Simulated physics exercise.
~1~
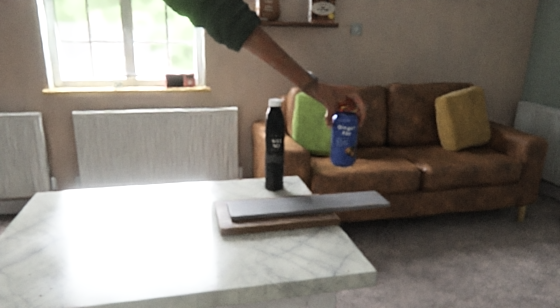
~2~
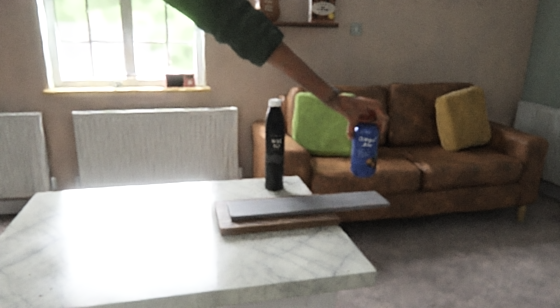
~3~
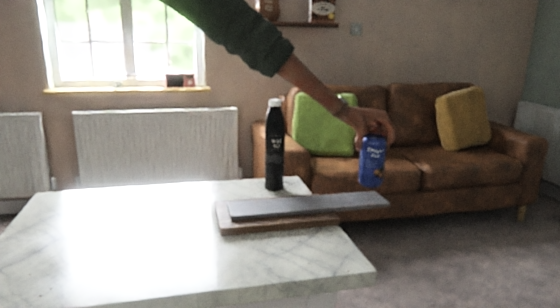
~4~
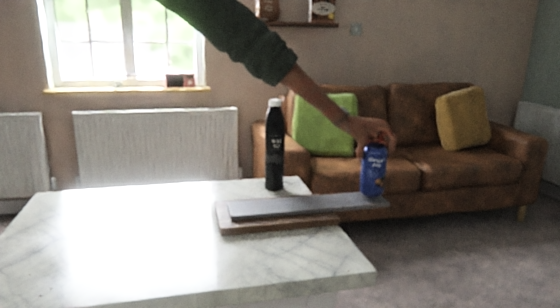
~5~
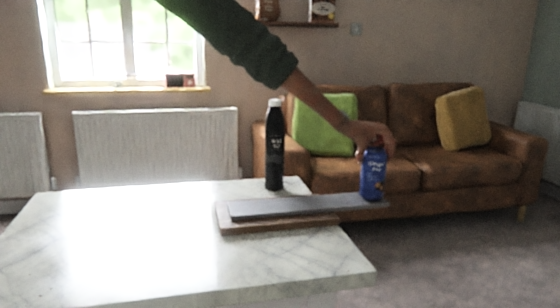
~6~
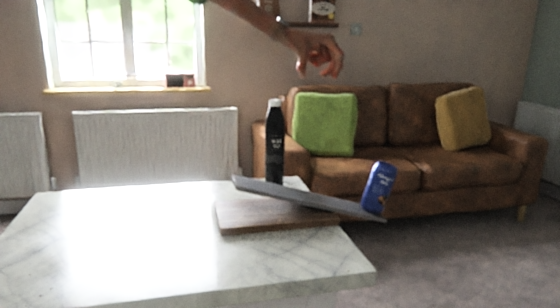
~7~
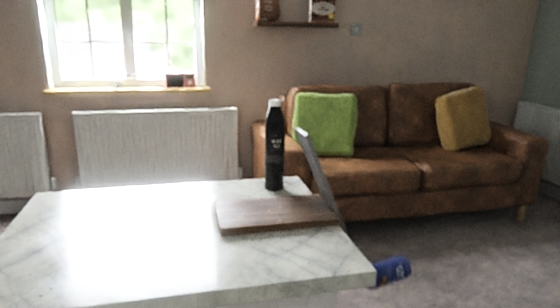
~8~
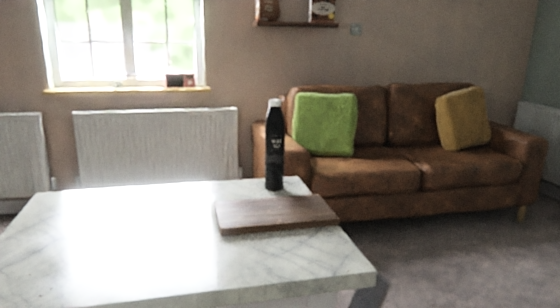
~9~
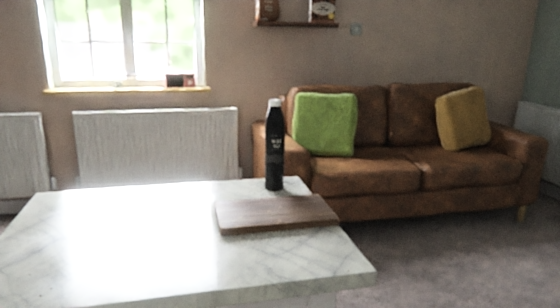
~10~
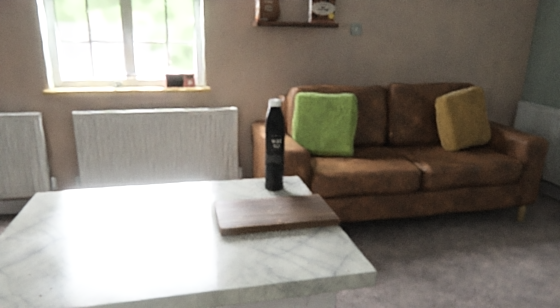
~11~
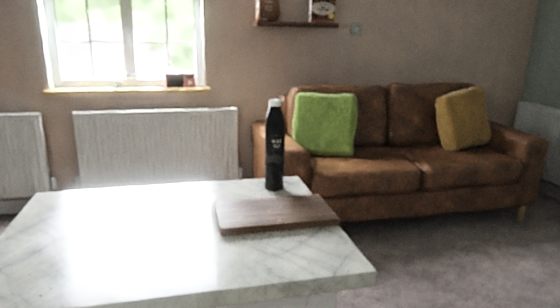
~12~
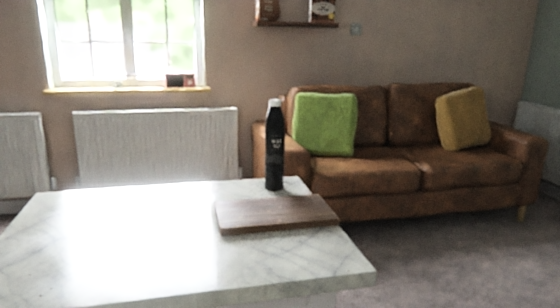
A blue can set on an overhanging grey plank tips it, and both fall off the table.
